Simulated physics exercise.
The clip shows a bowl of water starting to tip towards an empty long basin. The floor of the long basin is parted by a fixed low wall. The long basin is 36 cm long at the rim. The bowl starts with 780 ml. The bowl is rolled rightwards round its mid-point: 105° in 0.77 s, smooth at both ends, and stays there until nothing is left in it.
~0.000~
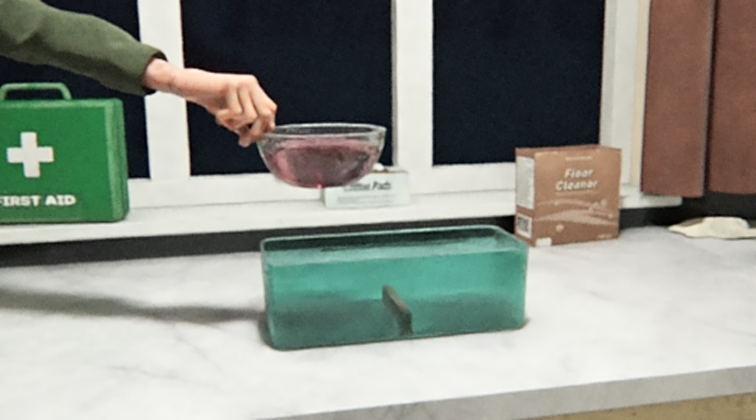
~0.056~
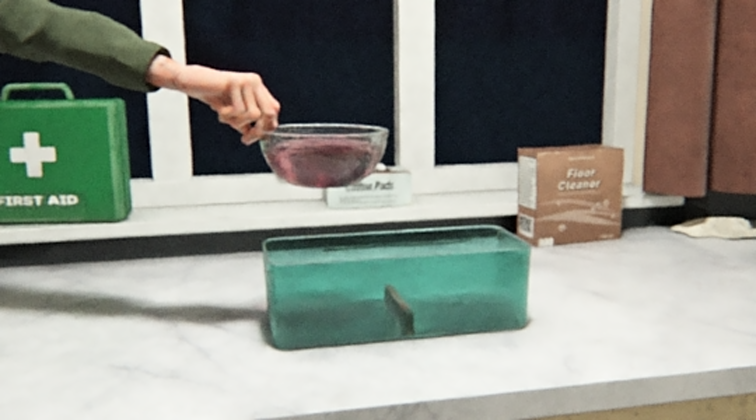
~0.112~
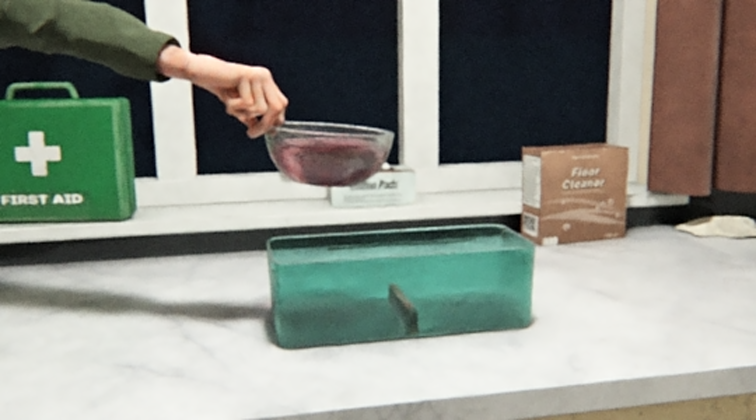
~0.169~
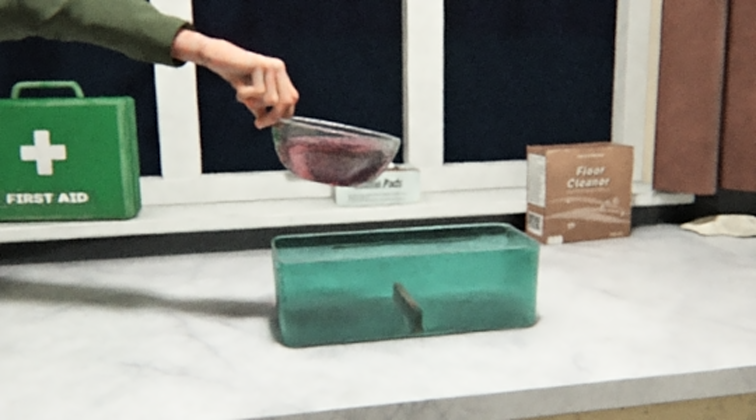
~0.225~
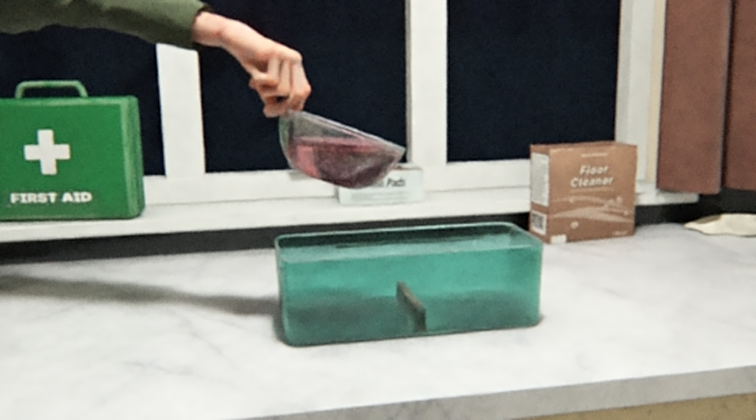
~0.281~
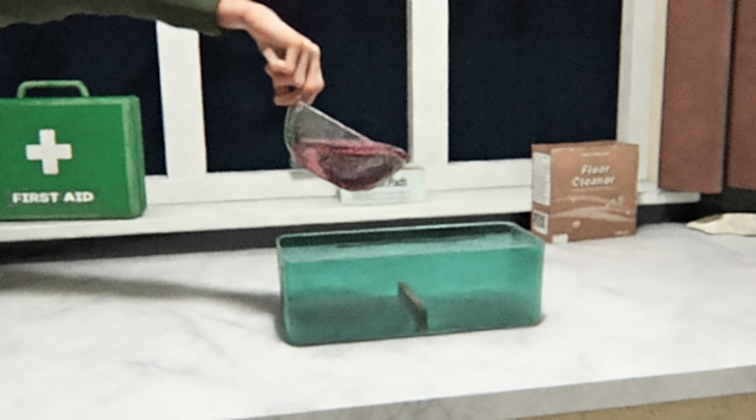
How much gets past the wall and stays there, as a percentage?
The far part has some 68 per cent.
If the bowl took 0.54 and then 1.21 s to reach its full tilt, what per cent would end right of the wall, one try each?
In turn about 55 and 70 per cent.
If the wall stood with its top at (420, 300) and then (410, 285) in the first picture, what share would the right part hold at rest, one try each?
First 40, then 55 per cent.
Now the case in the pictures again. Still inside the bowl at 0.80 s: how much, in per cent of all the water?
Some 0 per cent.
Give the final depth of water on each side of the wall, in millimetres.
Some 10 mm on the left and 22 mm on the right.
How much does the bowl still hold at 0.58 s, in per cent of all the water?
About 14 per cent.
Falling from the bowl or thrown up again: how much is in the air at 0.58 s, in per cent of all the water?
Near 30 in a hundred.
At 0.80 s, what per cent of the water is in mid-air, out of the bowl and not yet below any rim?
Near 3 in a hundred.
After 0.58 s the tilt is 90° and 14 per cent is still to pour, 1 is left of the wall and 54 right of it.
After 0.80 s the tilt is 105° and 0 per cent is still to pour, 28 is left of the wall and 69 right of it.
After 1.02 s the tilt is 105° and 0 per cent is still to pour, 30 is left of the wall and 69 right of it.
After 1.27 s the tilt is 105° and 0 per cent is still to pour, 31 is left of the wall and 68 right of it.
In the end 31 per cent lies left of the wall, 68 right of it and 1 outside.
